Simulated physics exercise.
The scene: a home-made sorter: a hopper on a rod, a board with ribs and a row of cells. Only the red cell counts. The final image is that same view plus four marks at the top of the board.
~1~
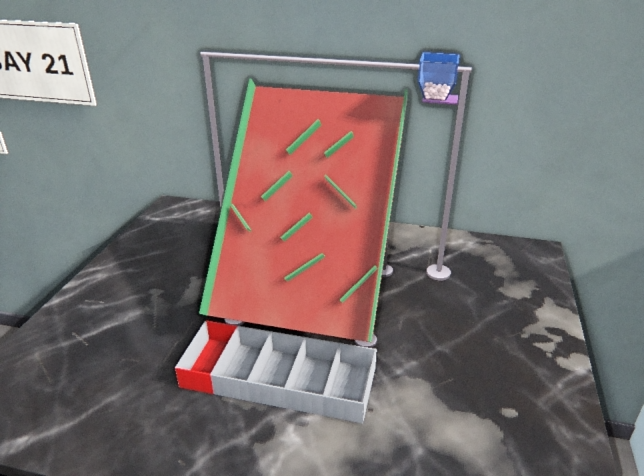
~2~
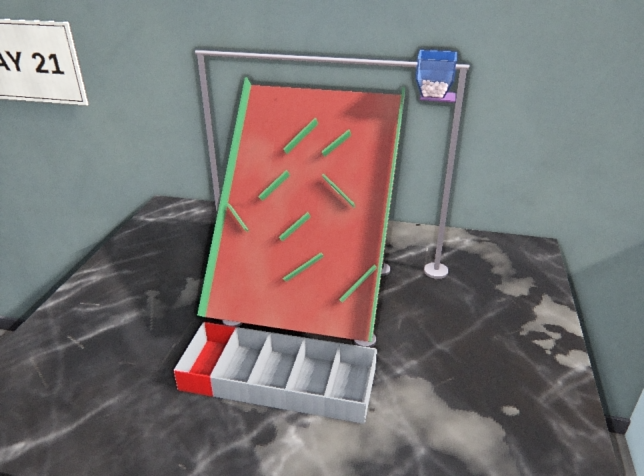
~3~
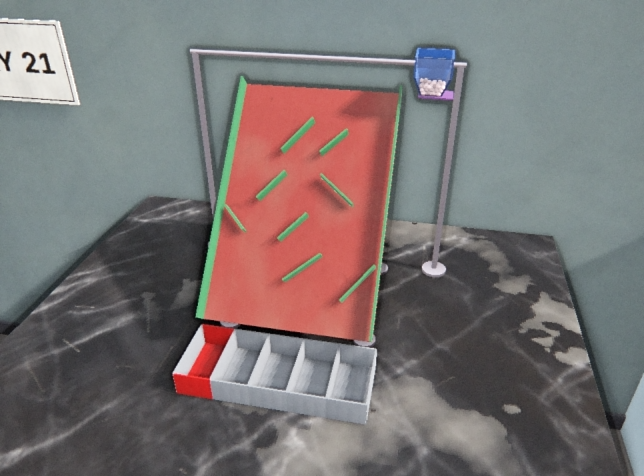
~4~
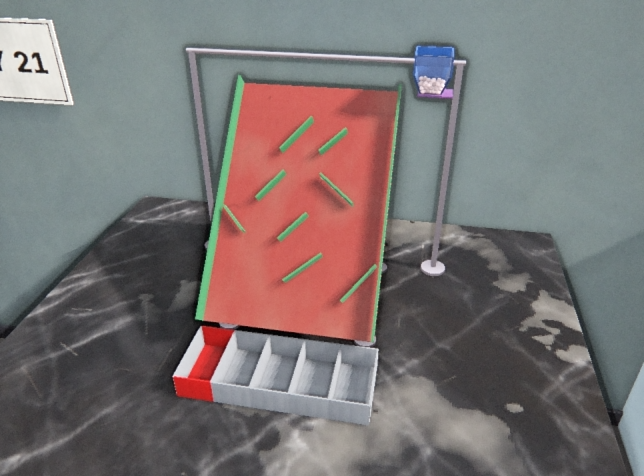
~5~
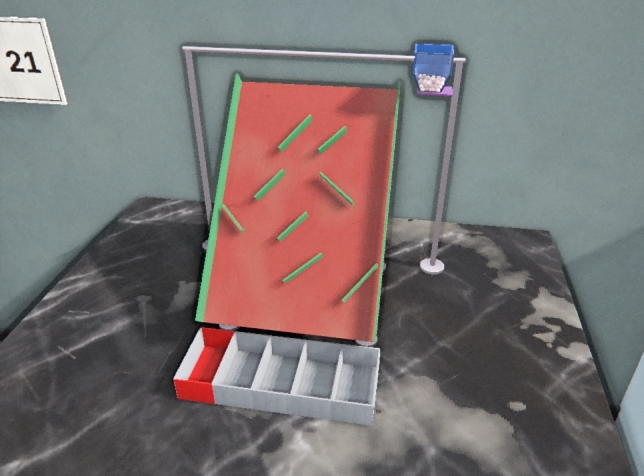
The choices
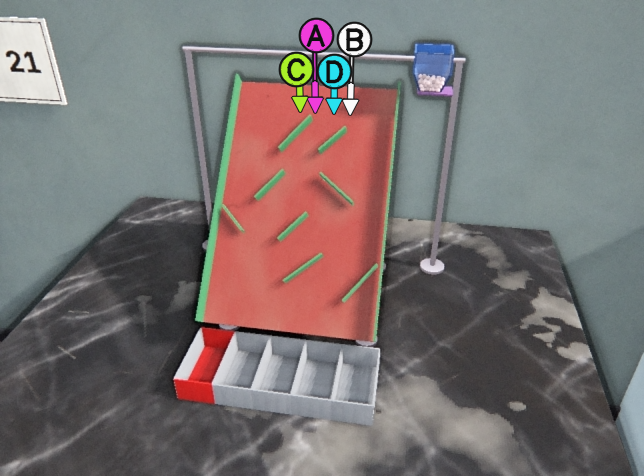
A tilted red board with green ribs stands above a row of cells, nothing on it moving.
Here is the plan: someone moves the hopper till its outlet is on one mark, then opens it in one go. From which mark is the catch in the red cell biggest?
I would pick mark D.
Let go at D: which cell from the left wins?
The first.
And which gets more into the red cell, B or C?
That is mark B.
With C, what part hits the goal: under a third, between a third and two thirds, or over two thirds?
Under a third.
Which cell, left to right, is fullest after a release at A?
It is the second one.
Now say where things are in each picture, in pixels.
In the first frame, hopper near (436, 90), sugar pearls, door shut.
In the second frame, ribs (284, 149) to (316, 118), (322, 152) to (349, 130), (259, 197) to (287, 171).
In the third frame, ribs (321, 174) to (352, 204), (225, 204) to (243, 229), (278, 238) to (307, 213).
In the fourth frame, ribs (283, 280) to (321, 254), (341, 301) to (376, 265).
In the fifth frame, red cell near (195, 390), number 1 of 5 from the left.
On the marked copy, mark A meets the board at (315, 107); mark B meets the board at (350, 109); mark C meets the board at (300, 106); mark D meets the board at (334, 108).
With A, close to a quarter in the red cell, close to two thirds in other cells, a small share outside the box.
With B, close to a quarter in the red cell, close to two thirds in other cells, a small share outside the box.
With C, only a few in the red cell, the bulk in other cells, a small share outside the box.
With D, close to half in the red cell, close to a third in other cells, a small share outside the box.
